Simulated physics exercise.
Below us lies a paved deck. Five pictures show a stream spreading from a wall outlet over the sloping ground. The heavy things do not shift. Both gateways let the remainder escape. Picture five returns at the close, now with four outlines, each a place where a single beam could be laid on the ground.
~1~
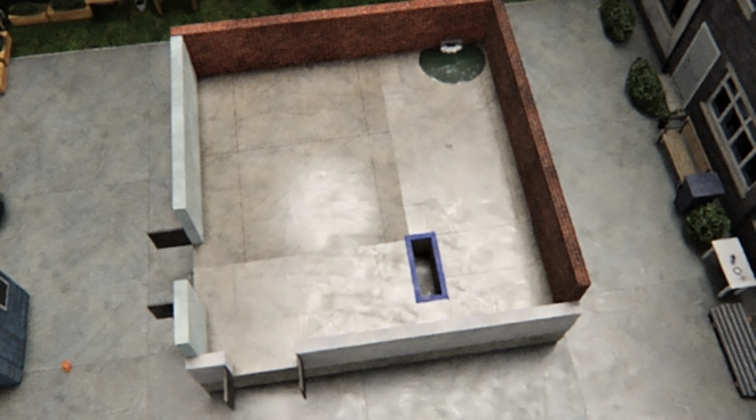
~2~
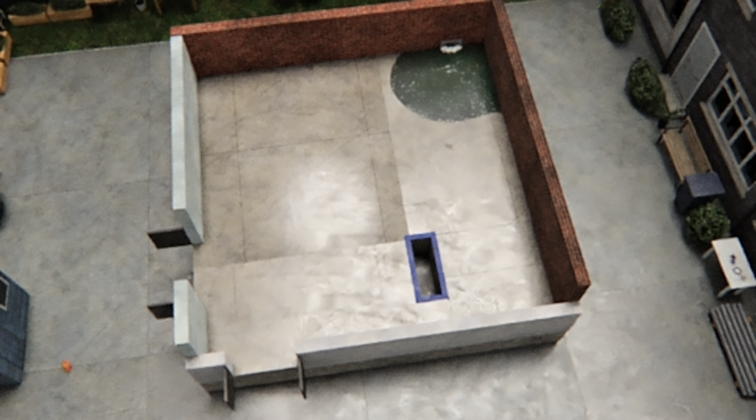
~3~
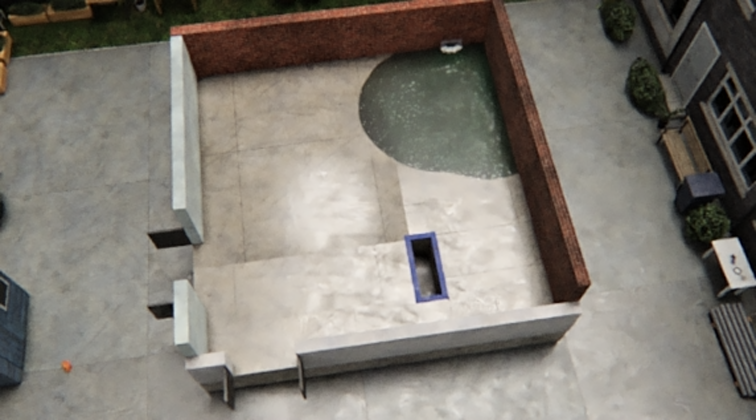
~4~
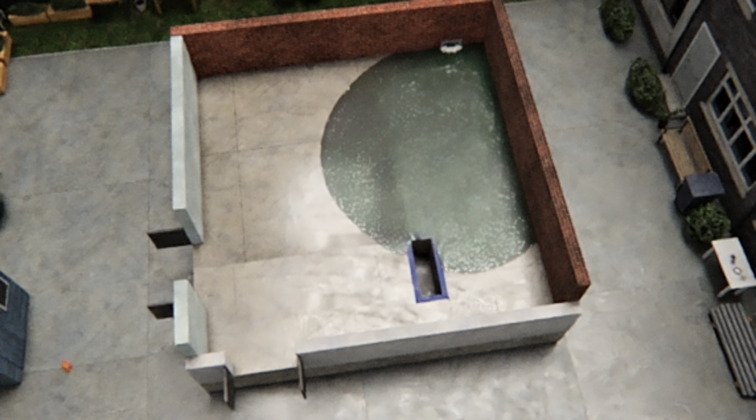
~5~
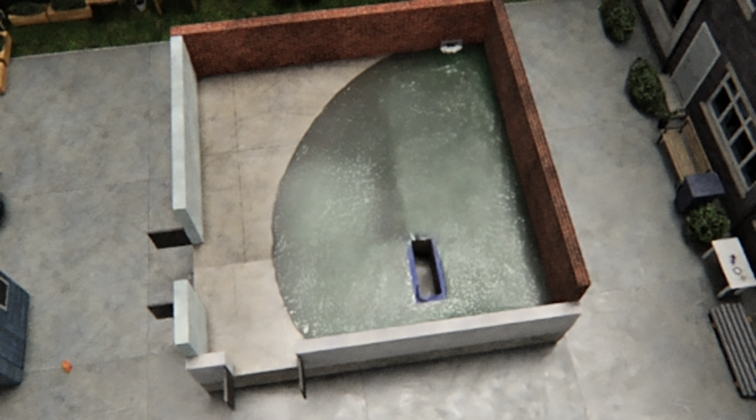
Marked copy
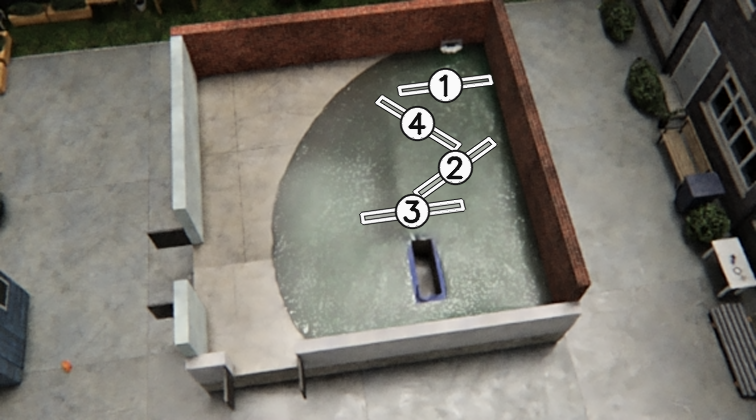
Greenish water spreading from the top right corner across a paved, walled deck, surrounding a blue-edged drain and covering most of the floor.
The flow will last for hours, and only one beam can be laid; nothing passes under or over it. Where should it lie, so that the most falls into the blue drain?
Choose 4.
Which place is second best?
2.
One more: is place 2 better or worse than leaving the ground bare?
It is worse.
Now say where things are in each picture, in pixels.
Outfall at (451, 43); blue drain at (426, 267); open gate at (266, 359); open gate at (205, 276); 3 % of the ground under water, visible out to (453, 80); blue drain still dry, in the first frame.
In the second frame, 9 % of the ground under water, visible out to (419, 112); blue drain still dry.
In the third frame, 20 % of the ground under water, visible out to (502, 172); blue drain still dry.
In the fourth frame, 40 % of the ground under water, visible out to (483, 267); blue drain taking water.
In the fifth frame, 63 % of the ground under water, visible out to (294, 313); blue drain taking water.
In white, 1 from (400, 90) to (490, 79); 2 from (418, 194) to (491, 141); 3 from (362, 218) to (462, 204); 4 from (379, 99) to (457, 147).
With 1, about 5 % of the stream goes into the blue drain, about 95 % out by the gates.
With 2, about 12 % of the stream goes into the blue drain, about 87 % out by the gates.
With 3, about 7 % of the stream goes into the blue drain, about 92 % out by the gates.
With 4, about 25 % of the stream goes into the blue drain, about 75 % out by the gates.
